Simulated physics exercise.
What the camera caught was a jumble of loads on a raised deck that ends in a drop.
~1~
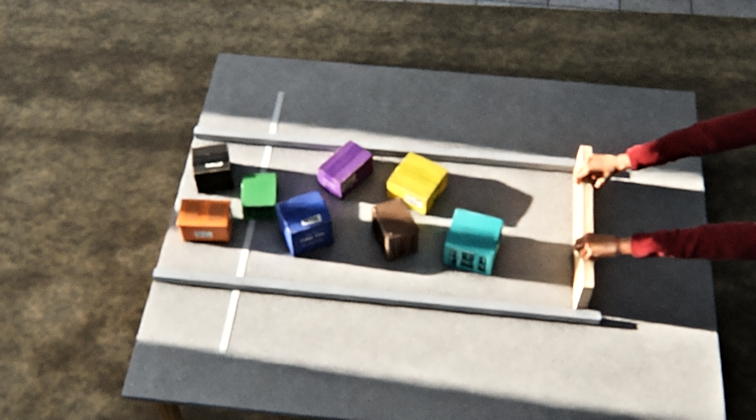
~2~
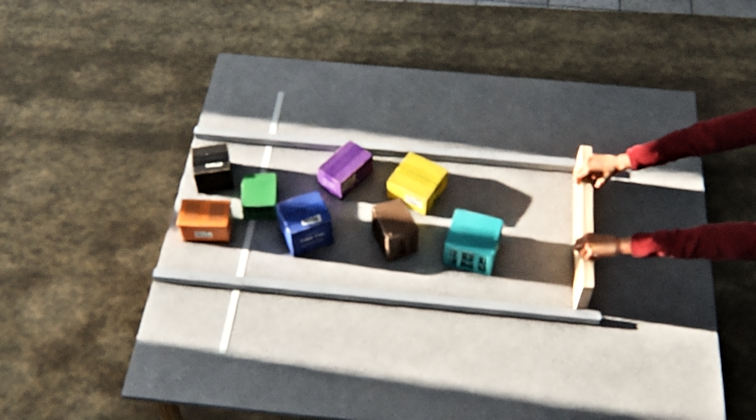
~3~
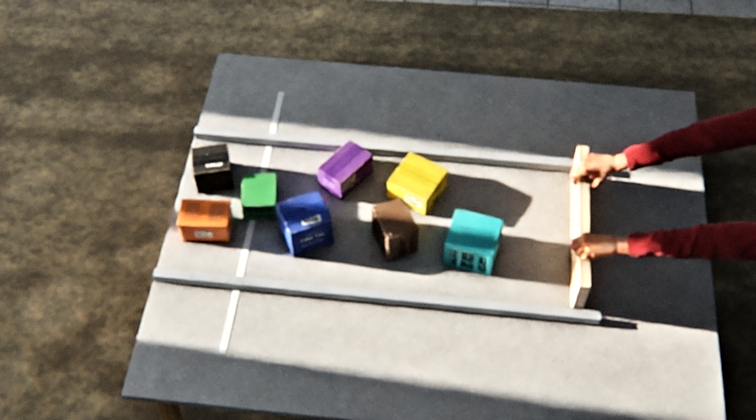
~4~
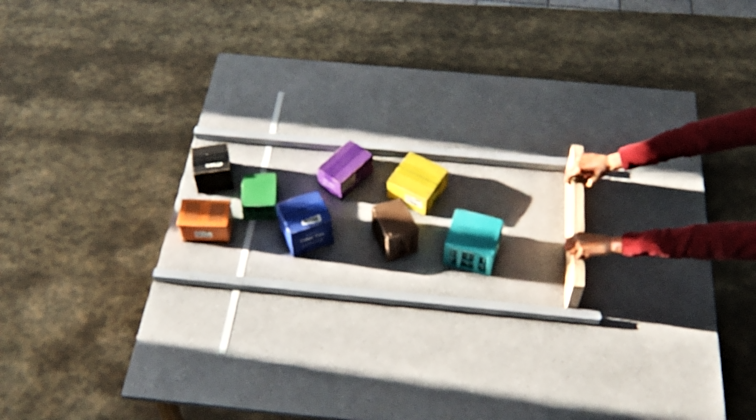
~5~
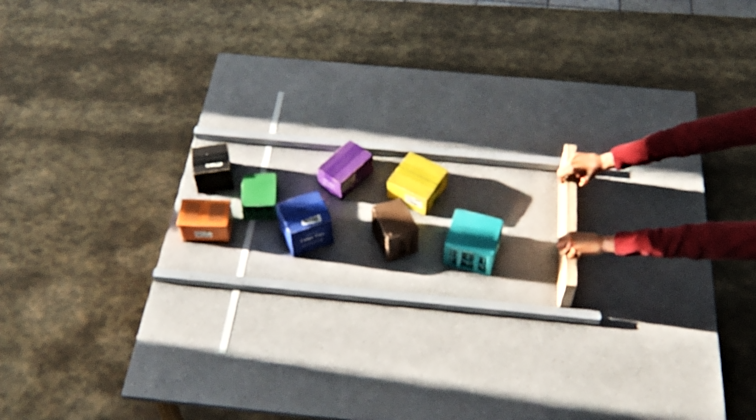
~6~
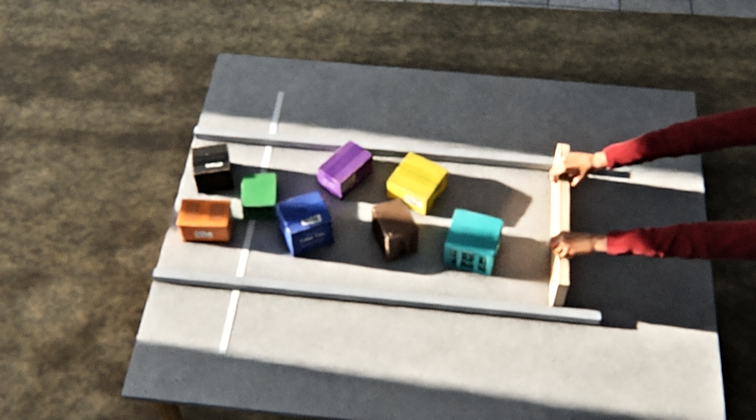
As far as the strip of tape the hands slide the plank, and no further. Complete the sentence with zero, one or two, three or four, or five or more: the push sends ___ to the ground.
The push sends three or four to the ground.
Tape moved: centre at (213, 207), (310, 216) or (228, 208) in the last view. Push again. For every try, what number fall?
Ground tally per try: 6 / 1 / 6.
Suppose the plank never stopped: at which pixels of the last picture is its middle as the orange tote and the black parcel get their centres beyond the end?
Estimated middle: (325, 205), and (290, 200) for the other.
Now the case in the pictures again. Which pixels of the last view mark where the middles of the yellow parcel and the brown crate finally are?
First (238, 175), then (186, 210).
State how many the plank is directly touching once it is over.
It touches 2.
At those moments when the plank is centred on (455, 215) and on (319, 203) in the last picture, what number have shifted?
The first count is 2, and then it's 8.
Soon after, none off yet; black parcel at rest near (212, 168); orange tote at rest near (206, 221); green crate at rest near (260, 197).
In the end, the number that fall off is three or four; gone, blue parcel, green crate, orange tote and black parcel.
